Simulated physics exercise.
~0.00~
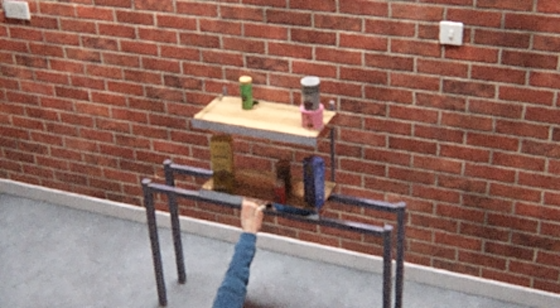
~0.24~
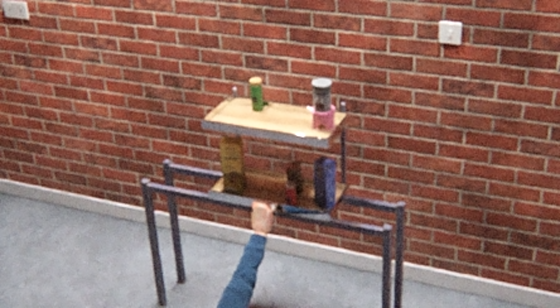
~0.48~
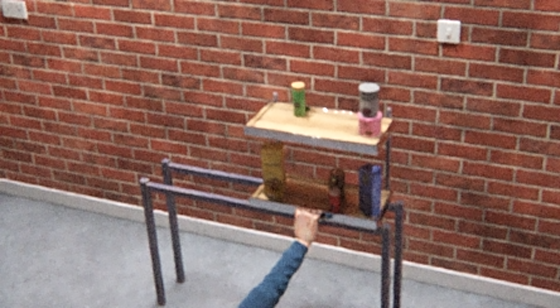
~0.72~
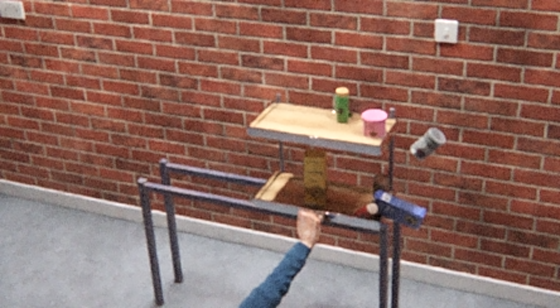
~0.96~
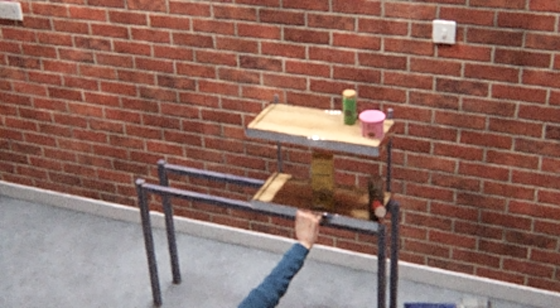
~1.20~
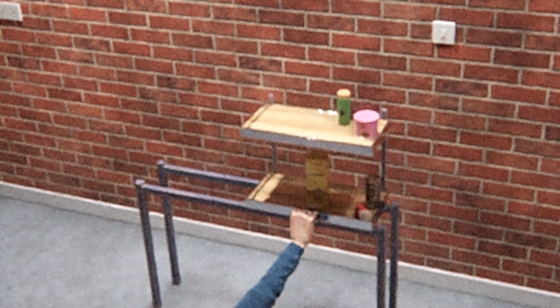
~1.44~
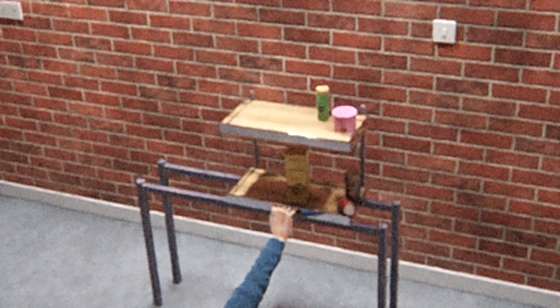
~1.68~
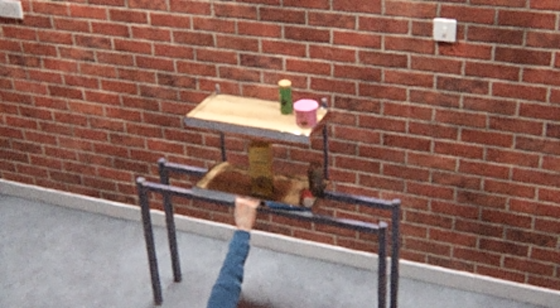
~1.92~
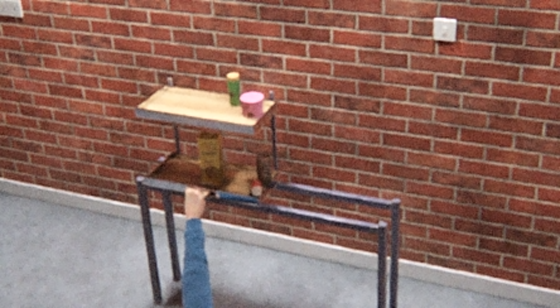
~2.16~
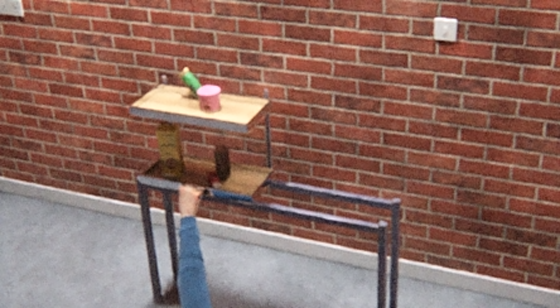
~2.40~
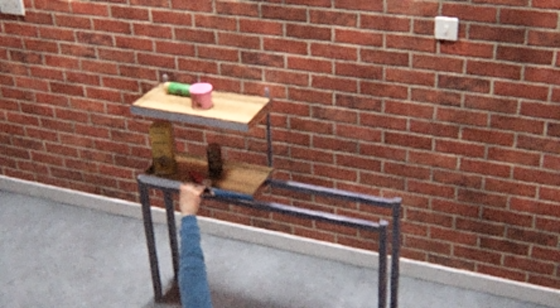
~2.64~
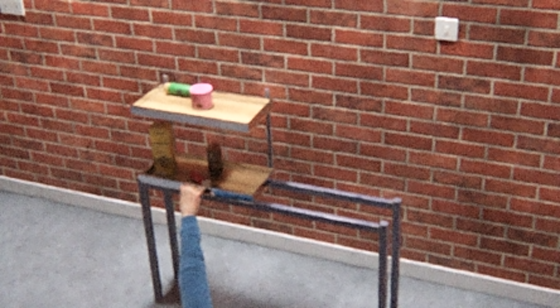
Brick-walled room, a hand sliding a two-level shelf right, a tin and carton falling off, then left, a green shaker toppling aboard.
